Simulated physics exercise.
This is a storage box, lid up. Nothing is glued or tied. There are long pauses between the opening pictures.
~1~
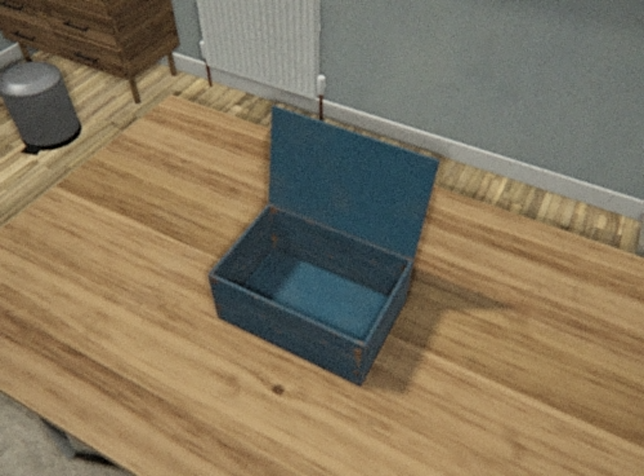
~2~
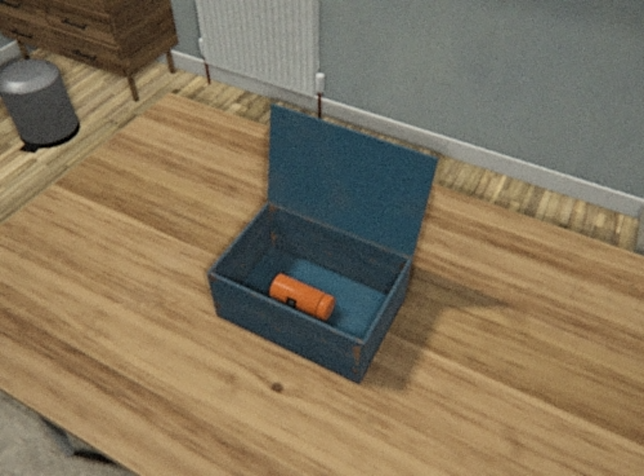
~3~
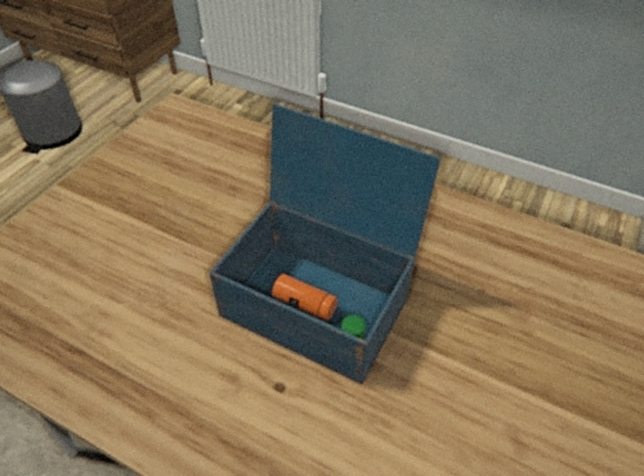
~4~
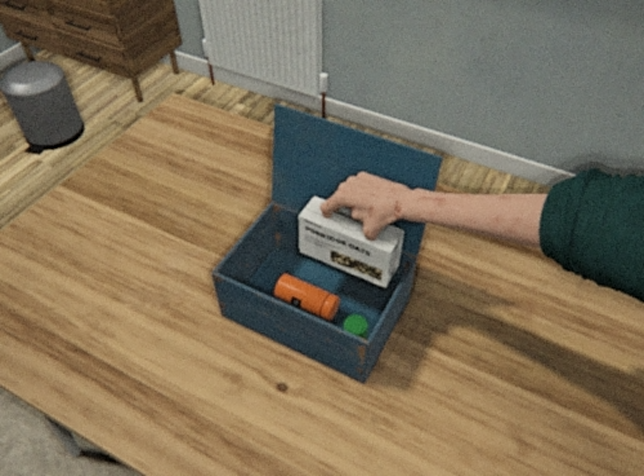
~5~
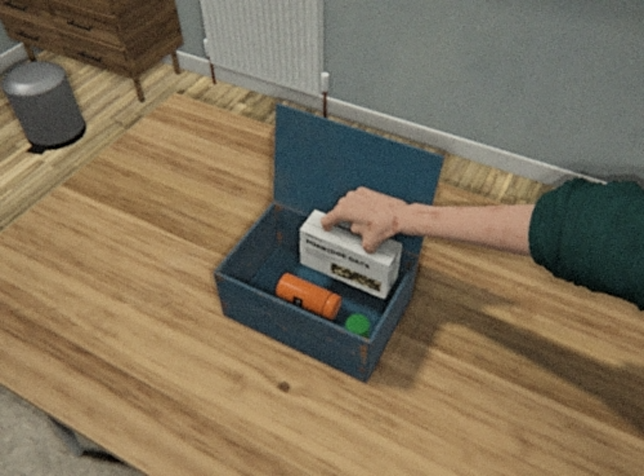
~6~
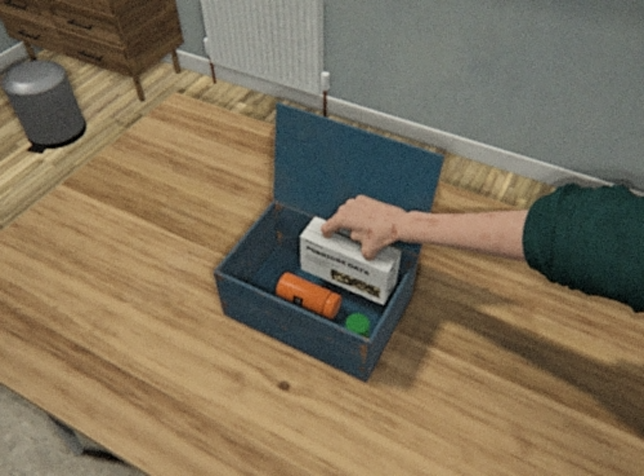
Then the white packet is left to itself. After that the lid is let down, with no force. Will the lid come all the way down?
It sits on the rim.
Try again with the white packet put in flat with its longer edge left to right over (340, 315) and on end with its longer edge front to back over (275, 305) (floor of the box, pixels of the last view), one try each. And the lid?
First try: It sits on the rim; second try: It is held up.
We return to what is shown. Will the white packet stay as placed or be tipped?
It stays as placed.
Then, 1.00 s past the last view, lid starting down; white packet displaced a little near (348, 277).
Then, 1.50 s past the last view, lid 65° above the rim; white packet displaced a little near (348, 277).
Then, 1.90 s past the last view, lid 31° above the rim; white packet displaced a little near (348, 277).
Then, 2.20 s past the last view, lid shut; white packet displaced a little near (348, 277).
Finally, lid shut; moved from the start, white packet; the other 2 still in place. Final places as the last picture's camera would see them, white packet near (348, 277).
